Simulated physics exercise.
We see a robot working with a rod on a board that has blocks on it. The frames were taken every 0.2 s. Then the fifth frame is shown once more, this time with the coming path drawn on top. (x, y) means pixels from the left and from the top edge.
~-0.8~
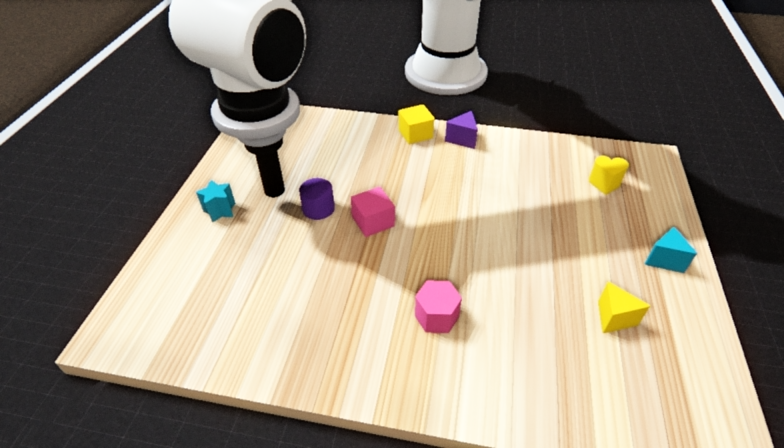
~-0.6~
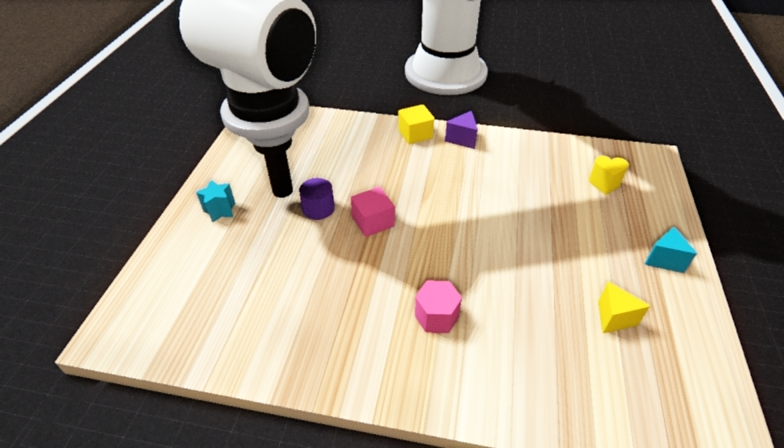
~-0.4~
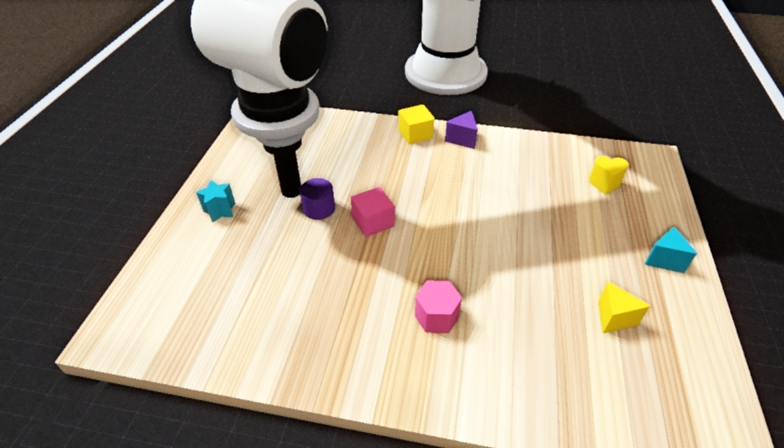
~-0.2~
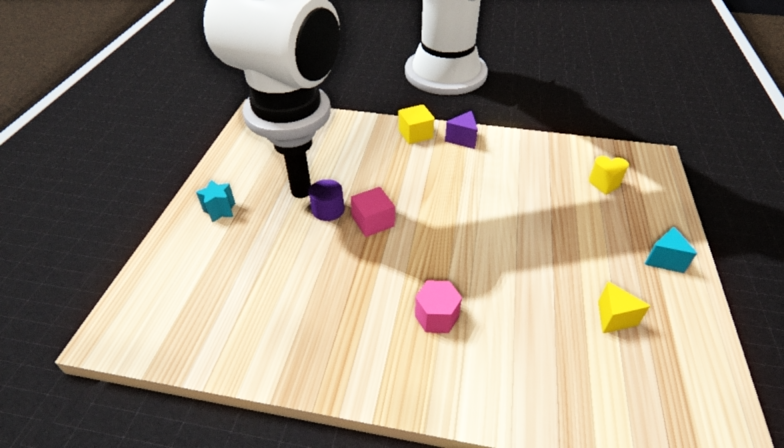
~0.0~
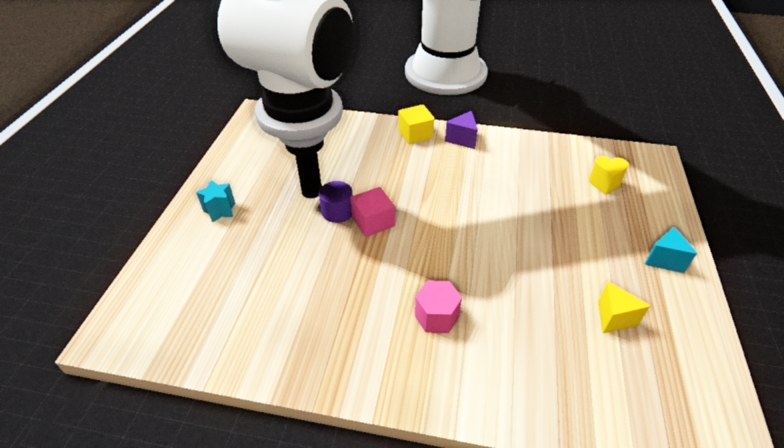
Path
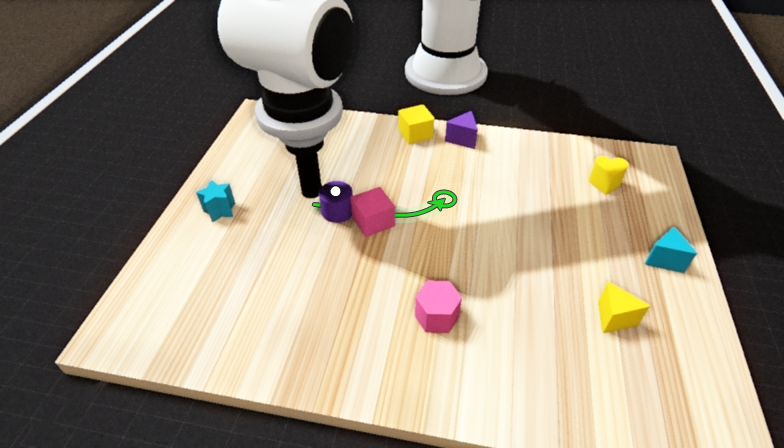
The footage shows a robot arm moving its black rod slowly right across a wooden board of colourful blocks, reaching the purple round block and pushing it a short way right, close to the pink square block.
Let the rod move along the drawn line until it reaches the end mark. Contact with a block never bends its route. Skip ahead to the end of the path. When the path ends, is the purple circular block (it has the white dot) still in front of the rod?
No
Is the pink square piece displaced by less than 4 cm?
No, it doesn't check out.
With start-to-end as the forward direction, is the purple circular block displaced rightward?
My answer is yes.
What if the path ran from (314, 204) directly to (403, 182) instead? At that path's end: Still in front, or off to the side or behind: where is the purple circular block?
I expect it to be beside or behind the rod.
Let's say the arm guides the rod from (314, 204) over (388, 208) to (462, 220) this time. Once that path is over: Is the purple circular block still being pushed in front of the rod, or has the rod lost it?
Beside or behind, I predict.
The line goes from (314, 204) through (360, 211) and (406, 215) to (445, 199); the dot is on the purple circular block.
What follows on the original path. One third of the way, rod (359, 198); purple circular block (368, 209); pink square piece (404, 215), turned 65° anticlockwise.
Two thirds of the way, rod (408, 203); purple circular block (373, 213); pink square piece (409, 217), turned 65° anticlockwise.
At the end, rod (446, 187); purple circular block (373, 213); pink square piece (409, 217), turned 65° anticlockwise.
